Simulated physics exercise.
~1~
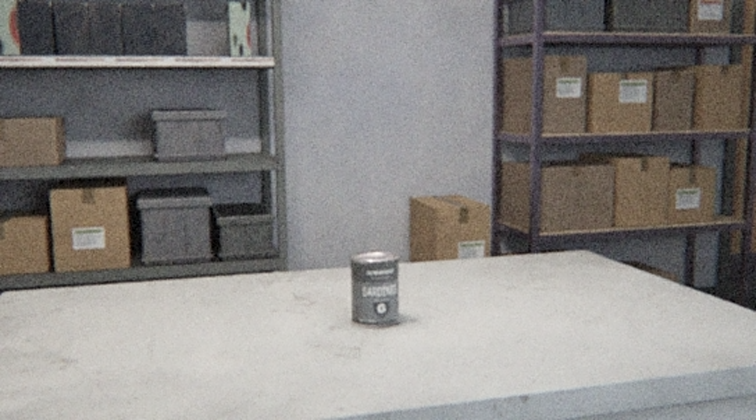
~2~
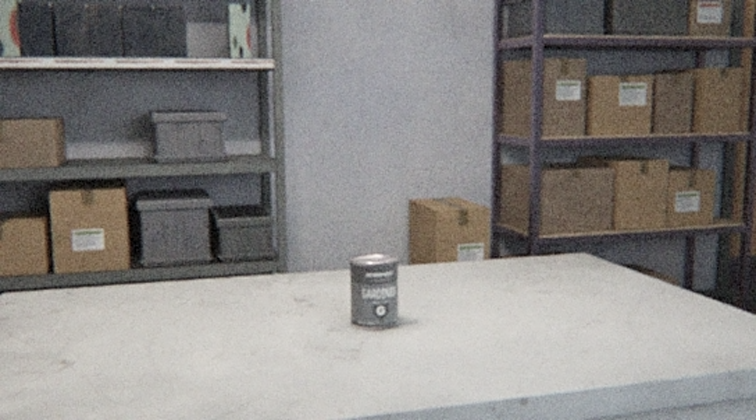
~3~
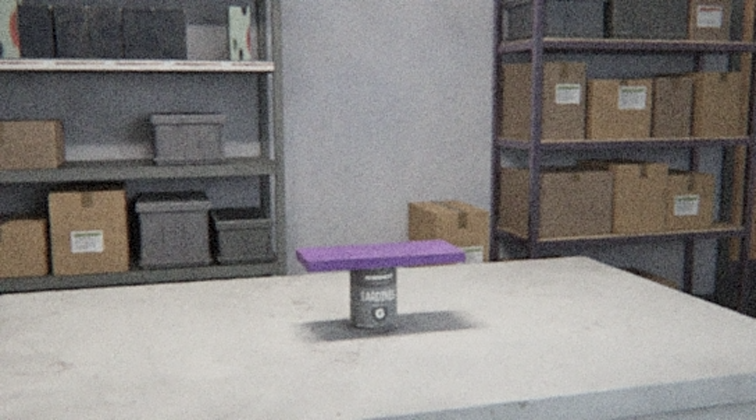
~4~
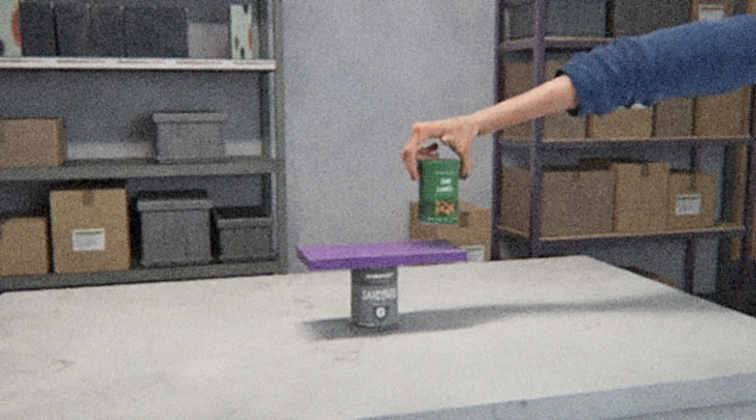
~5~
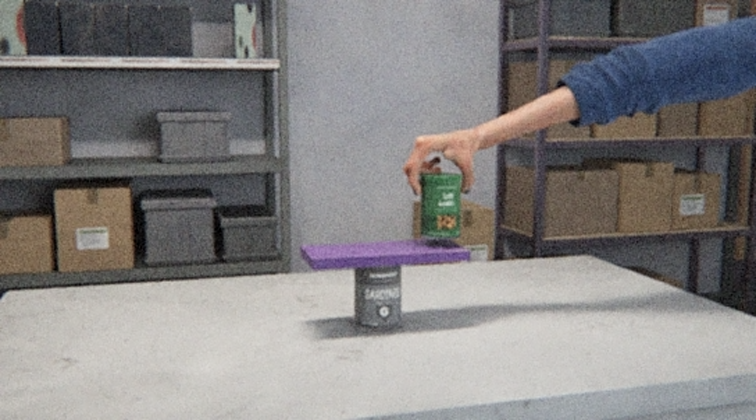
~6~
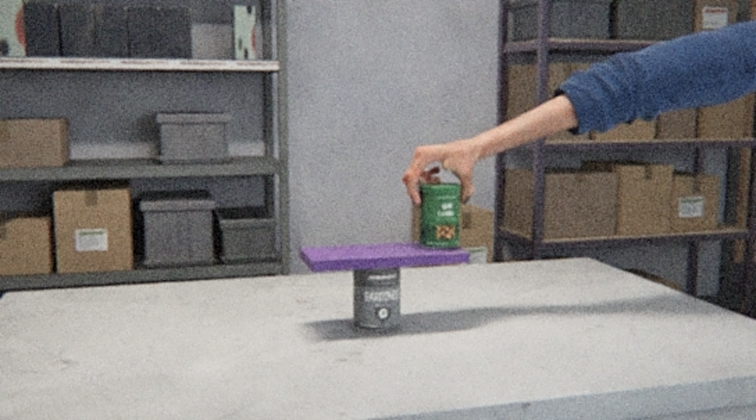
A purple board appears on the grey tin, and a hand lowers a green tin onto its right side.
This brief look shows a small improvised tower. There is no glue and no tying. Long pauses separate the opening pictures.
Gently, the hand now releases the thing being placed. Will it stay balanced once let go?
No, the stack will not stay as built.
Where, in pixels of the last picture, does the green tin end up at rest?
Look around (507, 300) in the final frame.
Then, 0.40 s after the last picture, green tin now fallen; purple board tipped 72° from how it was.
Then, 1.00 s after the last picture, purple board on its side.
At rest, fallen, purple board and green tin; grey tin in place. Seen from the same camera at the end, green tin near (507, 300). The stack comes apart.
